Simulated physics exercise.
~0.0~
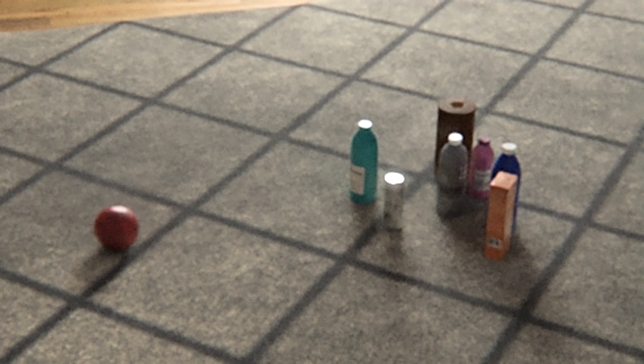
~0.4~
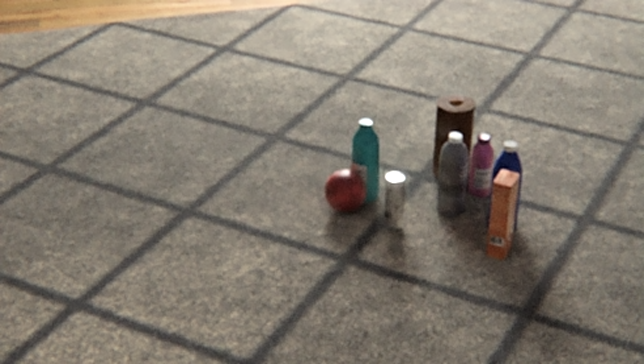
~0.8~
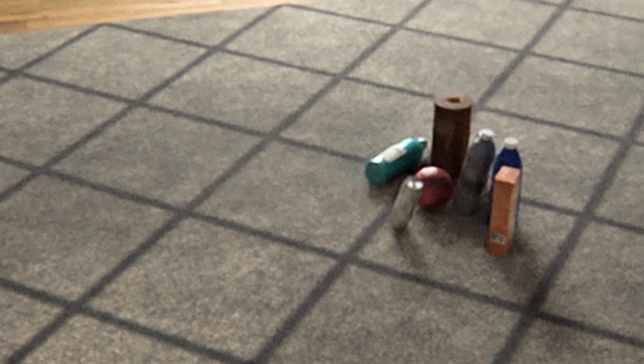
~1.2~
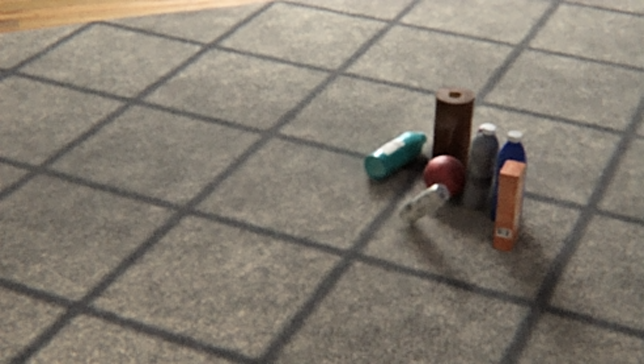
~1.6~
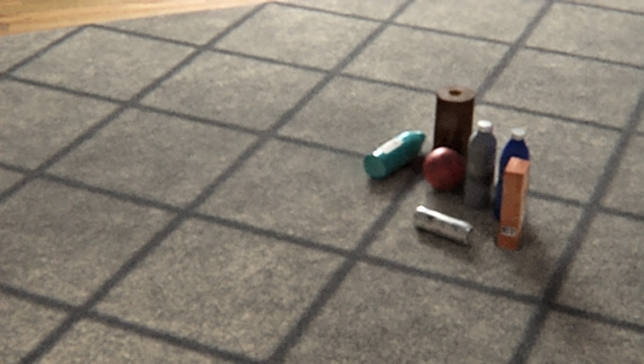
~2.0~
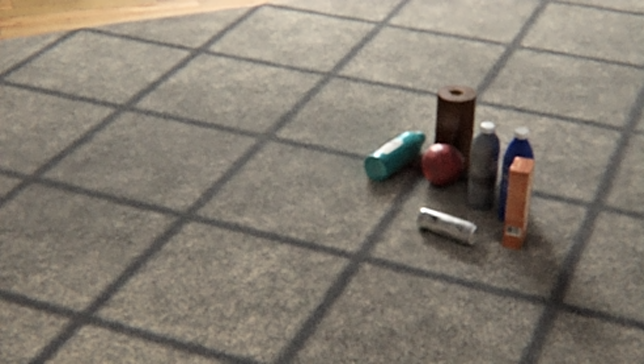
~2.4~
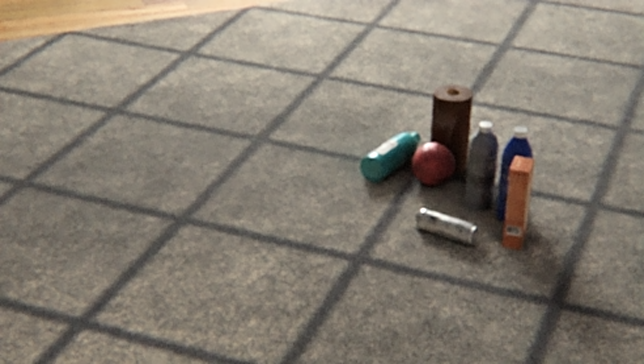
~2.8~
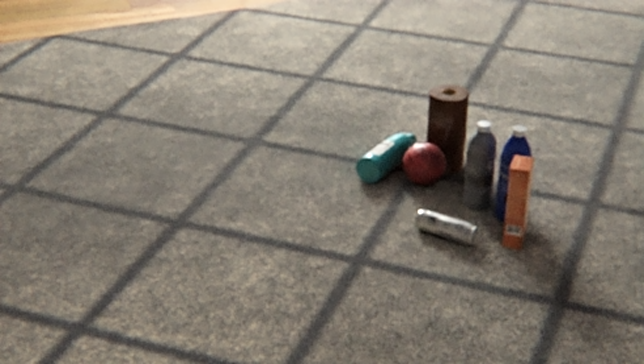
A brown roll stays standing as a red ball rolls right, toppling turquoise bottle and can.
